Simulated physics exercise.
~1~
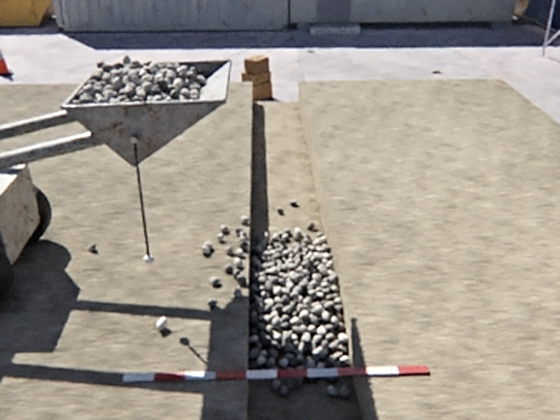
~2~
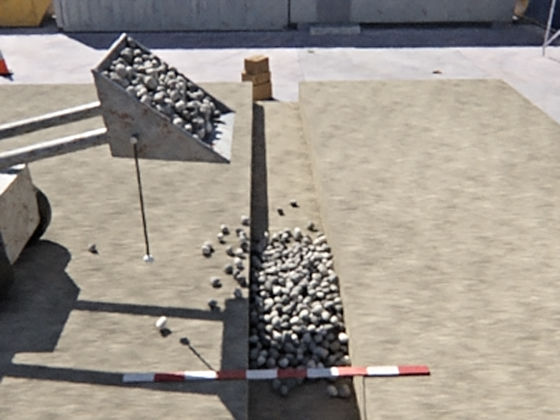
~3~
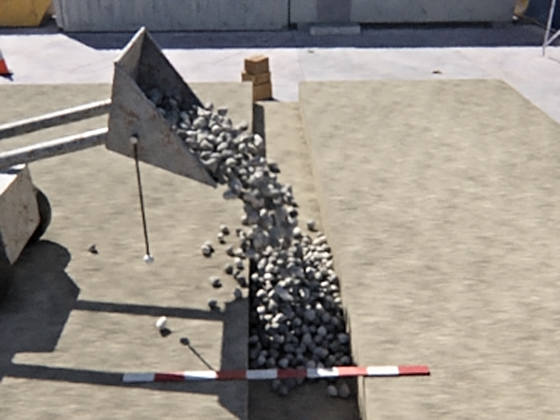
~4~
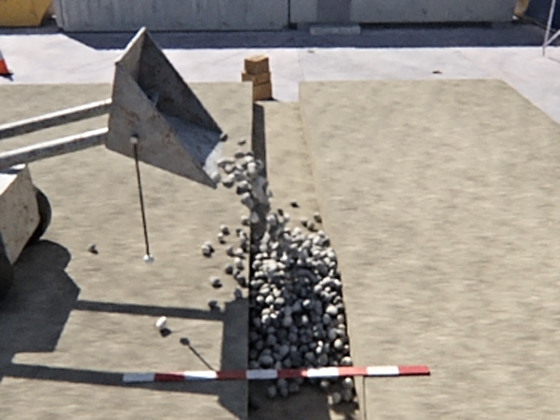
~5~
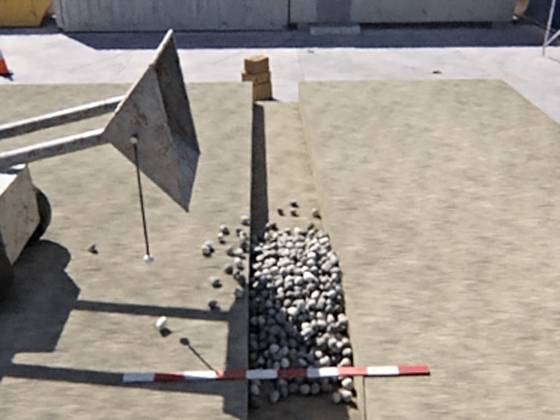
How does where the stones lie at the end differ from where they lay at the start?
At the start the stones are split between the raised skip on the left and the trench. At the end the skip is empty and its load has joined the heap lower down in the trench, with only a few stones lying along the left edge.
